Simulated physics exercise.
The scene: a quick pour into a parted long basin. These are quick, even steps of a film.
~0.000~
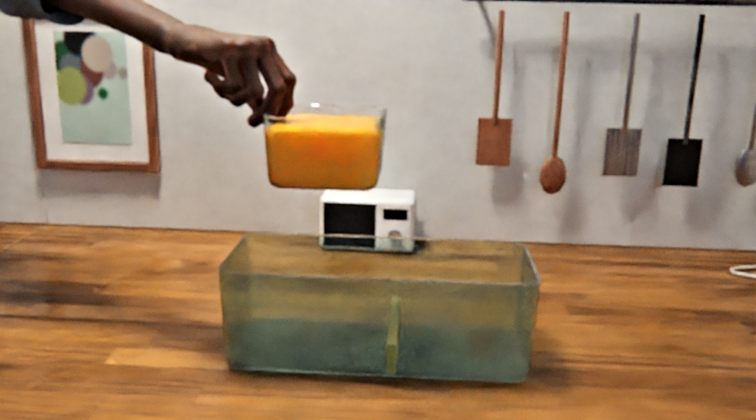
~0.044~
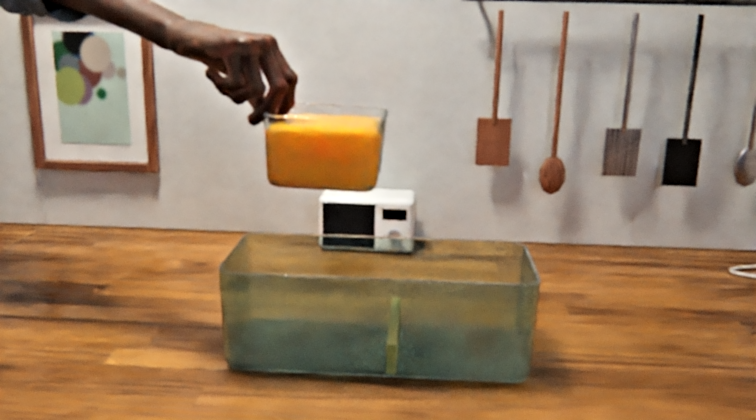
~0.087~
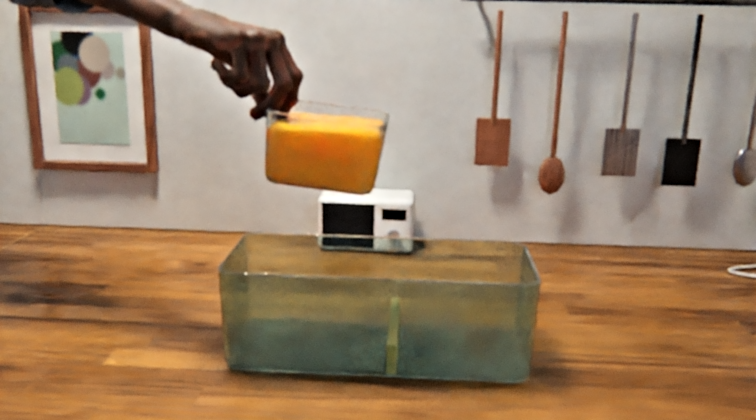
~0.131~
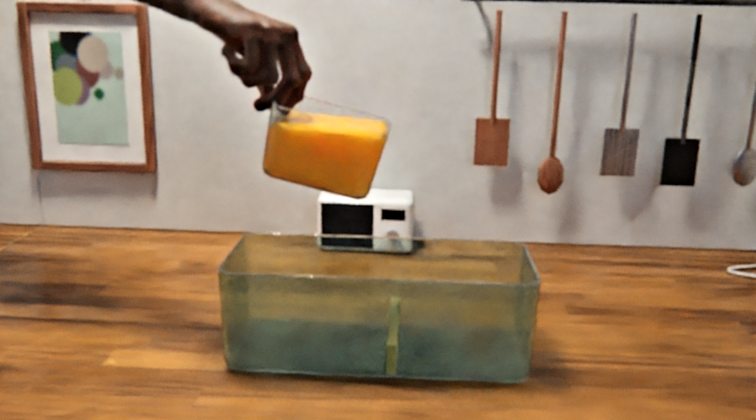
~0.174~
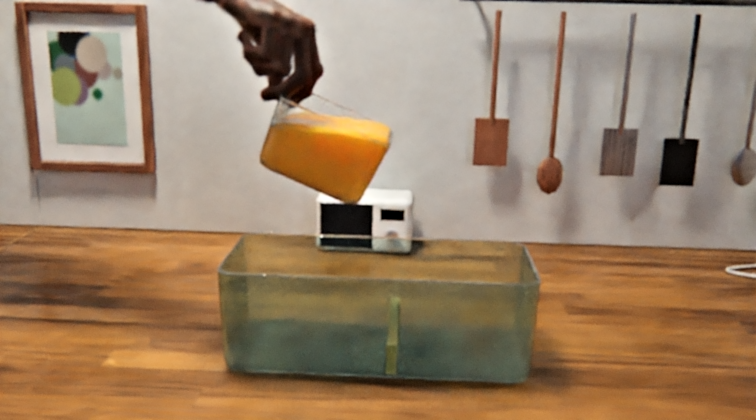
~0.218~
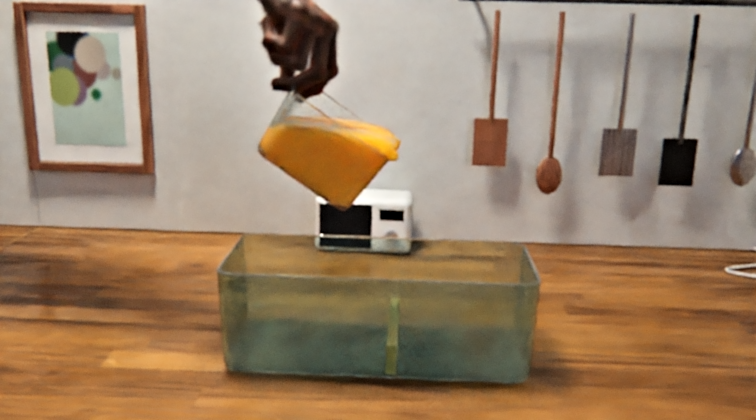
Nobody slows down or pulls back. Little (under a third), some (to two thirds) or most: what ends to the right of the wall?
It comes to above two thirds.
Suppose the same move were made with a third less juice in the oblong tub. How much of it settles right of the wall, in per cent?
Roughly 85 in a hundred.
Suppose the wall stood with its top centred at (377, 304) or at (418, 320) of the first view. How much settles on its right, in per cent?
Roughly 90 per cent, and 50 per cent.
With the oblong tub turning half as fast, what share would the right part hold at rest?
Roughly 85 in a hundred.
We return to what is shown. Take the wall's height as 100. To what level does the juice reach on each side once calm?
The left part 20 per cent, the right part 80.
A moment on, the oblong tub is tipped on its side and 26 per cent is still to pour, 0 is left of the wall and 34 right of it.
Next, the oblong tub is tipped right over and 5 per cent is still to pour, 11 is left of the wall and 74 right of it.
Then the oblong tub is tipped right over and 0 per cent is still to pour, 16 is left of the wall and 79 right of it.
Later the oblong tub is tipped right over and 0 per cent is still to pour, 17 is left of the wall and 80 right of it.
In the end 19 per cent lies left of the wall, 78 right of it and 3 outside.
